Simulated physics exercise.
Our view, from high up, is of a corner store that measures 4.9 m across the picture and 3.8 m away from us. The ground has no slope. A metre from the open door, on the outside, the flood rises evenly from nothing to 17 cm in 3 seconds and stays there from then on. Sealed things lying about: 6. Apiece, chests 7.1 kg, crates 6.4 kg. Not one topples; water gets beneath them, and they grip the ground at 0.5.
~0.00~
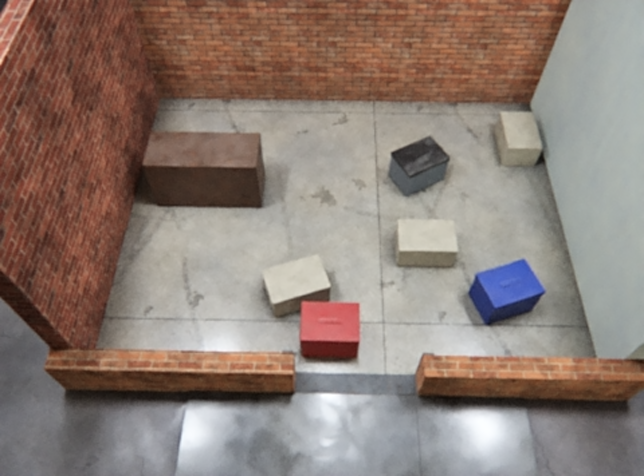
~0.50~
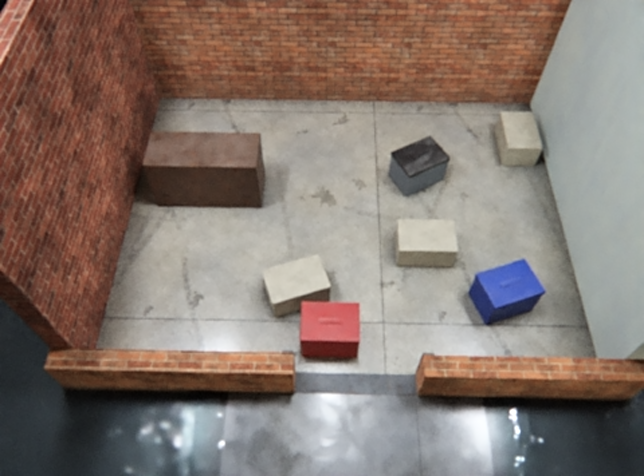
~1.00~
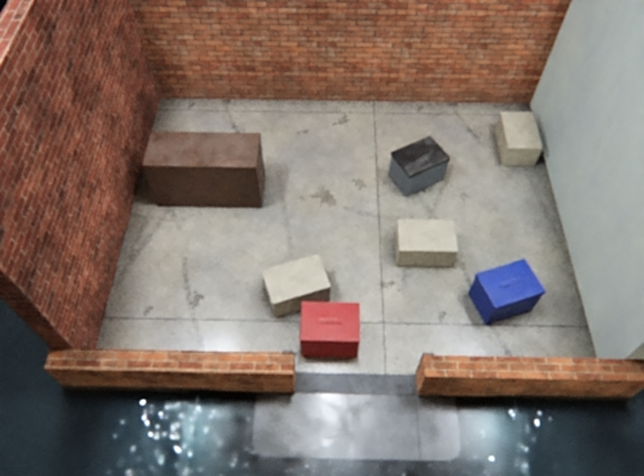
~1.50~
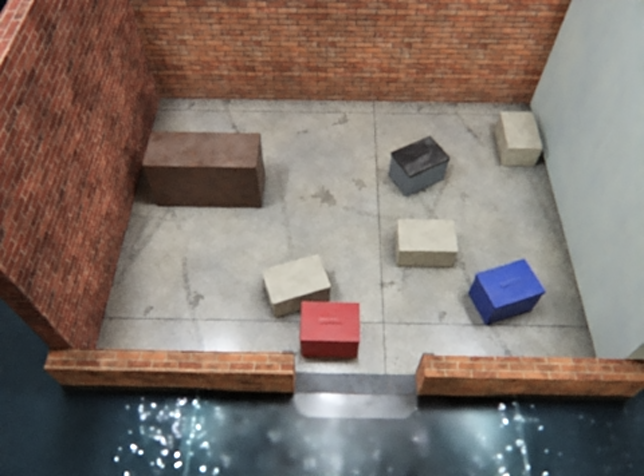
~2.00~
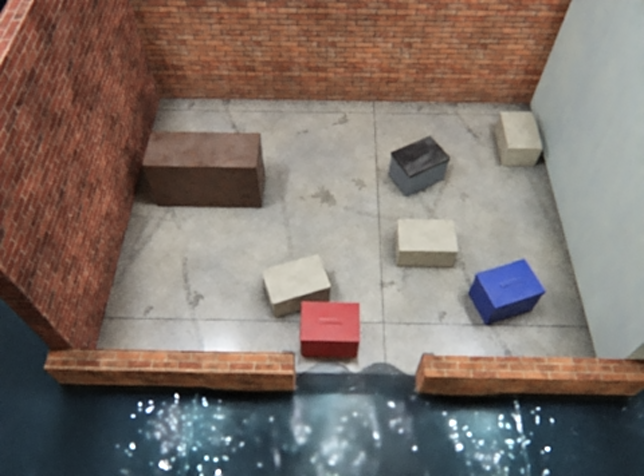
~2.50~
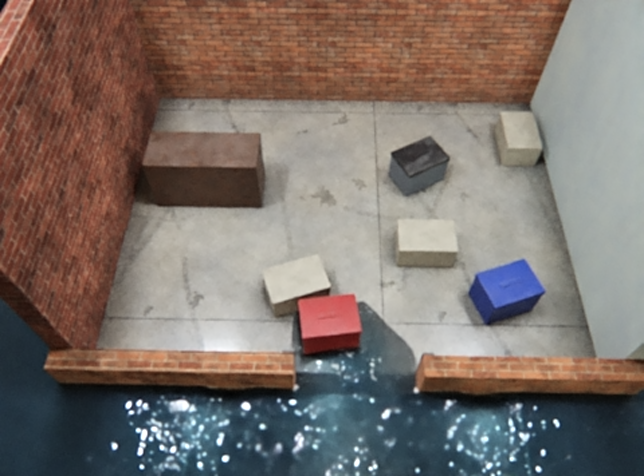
At the start, a brick-walled room seen from above holds several boxes, including a red chest near the doorway and a blue one at right, with dry floor outside. Dark, glinting water then spreads across the ground outside until it reaches the doorway. Finally it enters, and the red chest shifts slightly.
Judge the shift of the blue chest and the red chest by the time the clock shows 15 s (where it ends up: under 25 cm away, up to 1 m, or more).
Blue chest: A short shift. Red chest: A long trip.
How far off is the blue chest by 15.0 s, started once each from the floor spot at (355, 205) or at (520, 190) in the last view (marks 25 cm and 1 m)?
Try one - it is swept a long way; try two - it is swept a long way.
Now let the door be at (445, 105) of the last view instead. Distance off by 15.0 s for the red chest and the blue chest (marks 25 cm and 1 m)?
In that case the red chest would have gone a great distance and the blue chest would have gone a great distance.
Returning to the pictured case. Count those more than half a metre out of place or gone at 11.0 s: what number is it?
That would be 5.
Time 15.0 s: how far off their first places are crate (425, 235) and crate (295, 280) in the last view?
100 cm, 80 cm.
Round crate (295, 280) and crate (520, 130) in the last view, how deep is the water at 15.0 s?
I'd estimate 5 cm for the first and 6 cm for the second.
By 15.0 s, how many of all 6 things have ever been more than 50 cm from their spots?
I count 6 of them.
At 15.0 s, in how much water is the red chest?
Roughly 9 cm at that moment.
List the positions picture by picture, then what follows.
The blue chest at (511, 283), on the bottom; the red chest at (330, 321) rests on the ground; water covers 0.0 m2; 0 of 6 have shifted, in the first picture.
The blue chest at (511, 283), on the bottom; the red chest at (330, 321) rests on the ground; water covers 0.0 m2; 0 of 6 have shifted, in the second picture.
The blue chest at (511, 283), on the bottom; the red chest at (330, 321) rests on the ground; 0.0 m2 under water; 0 of 6 have shifted, in the third picture.
The blue chest at (511, 283), on the bottom; the red chest at (330, 321), on the bottom; water covers 0.0 m2; 0 of 6 have shifted, in the fourth picture.
The blue chest at (511, 283) rests on the ground; the red chest at (330, 321), on the bottom; water covers 0.0 m2; 0 of 6 have shifted, in the fifth picture.
The blue chest at (511, 283) rests on the ground; the red chest at (329, 315), on the bottom, 6 cm from its start; water covers 0.4 m2; 1 of 6 have shifted, in the sixth picture.
After 3.5 s the blue chest is near (511, 283), 0.0 m from its start, aground; the red chest is near (324, 288), 0.3 m from its start, aground; 0 afloat.
After 6.8 s the blue chest is near (511, 283), 0.0 m from its start, aground; the red chest is near (289, 95), 3.1 m from its start, afloat; 5 afloat.
After 11.0 s the blue chest is near (510, 283), 0.0 m from its start, afloat; the red chest is near (167, 119), 3.2 m from its start, afloat; 6 afloat.
After 15.0 s the blue chest is near (454, 266), 0.6 m from its start, afloat; the red chest is near (235, 91), 3.3 m from its start, afloat; 6 afloat.
